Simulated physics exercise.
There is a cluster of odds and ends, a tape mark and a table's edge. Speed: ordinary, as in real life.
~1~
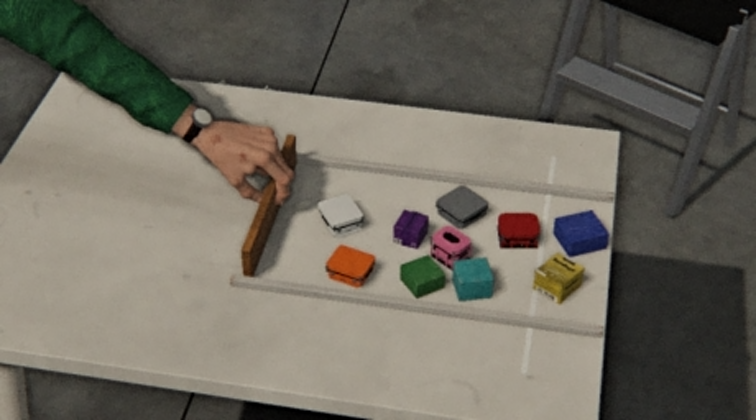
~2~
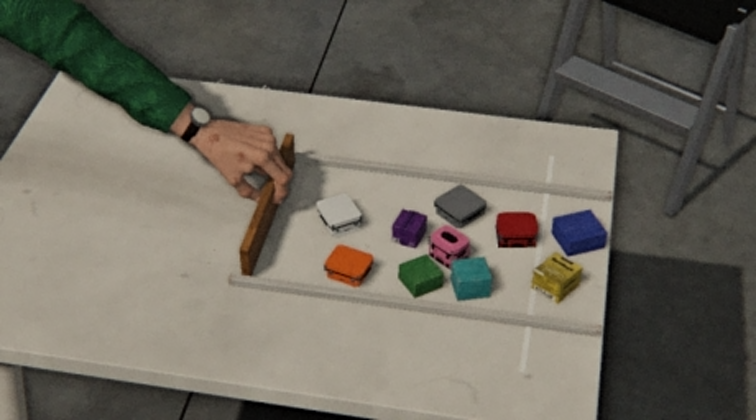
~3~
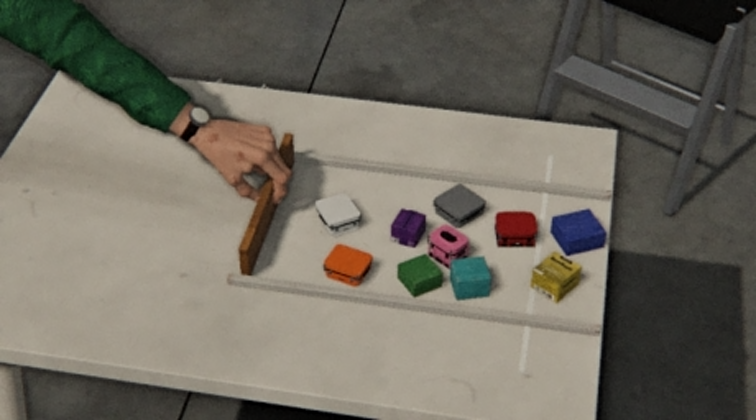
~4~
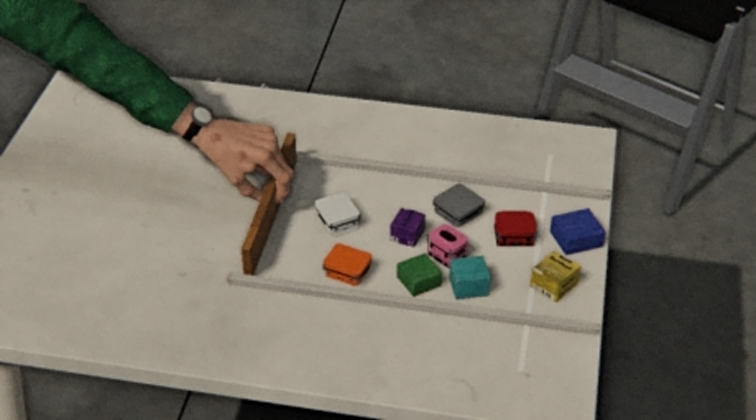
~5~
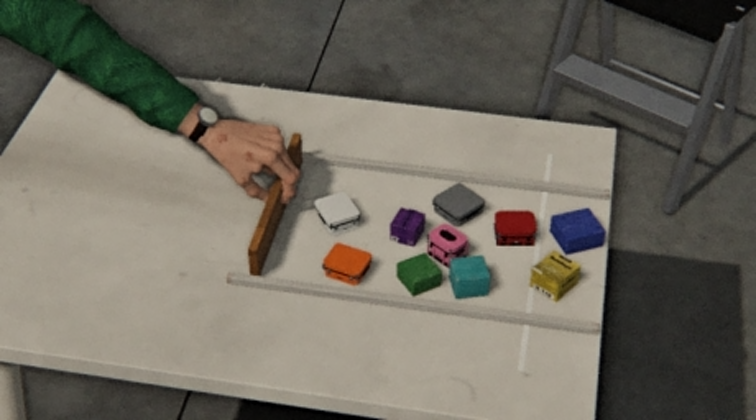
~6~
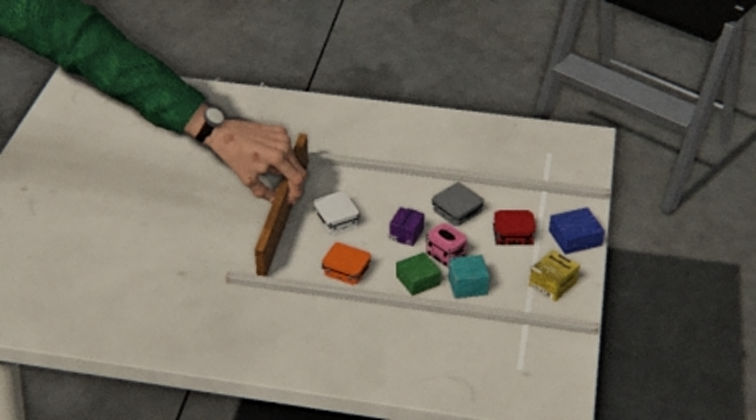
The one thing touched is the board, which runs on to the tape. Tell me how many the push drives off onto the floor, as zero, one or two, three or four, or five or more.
Looks like the tally of pieces that topple off is three or four there.
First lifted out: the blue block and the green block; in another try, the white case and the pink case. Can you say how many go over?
Count of fallen: 2 / 2.
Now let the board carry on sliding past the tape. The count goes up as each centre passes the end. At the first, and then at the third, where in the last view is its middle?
At (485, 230) for the first, at (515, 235) for the third.
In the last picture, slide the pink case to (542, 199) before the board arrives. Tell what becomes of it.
The pink case holds its place.
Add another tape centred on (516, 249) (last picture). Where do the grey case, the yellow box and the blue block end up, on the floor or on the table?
Grey case stays put, yellow box goes off, blue block goes off.
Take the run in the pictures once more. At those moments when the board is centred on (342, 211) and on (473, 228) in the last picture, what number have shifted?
The count is 2 at the first point and 10 at the second.
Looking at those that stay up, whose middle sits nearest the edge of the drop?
Red case.
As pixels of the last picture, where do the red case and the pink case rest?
In the last picture the red case sits around (608, 223) and the pink case around (585, 268).
Soon after, none off yet; blue block at rest near (577, 231); yellow box at rest near (554, 275); red case at rest near (514, 228).
After that, none off yet; blue block tilting a little near (621, 232); yellow box displaced about its own width near (610, 278); red case displaced about its own width near (576, 227).
In the end, the number that fall off is three or four; gone, turquoise block, yellow box and blue block.
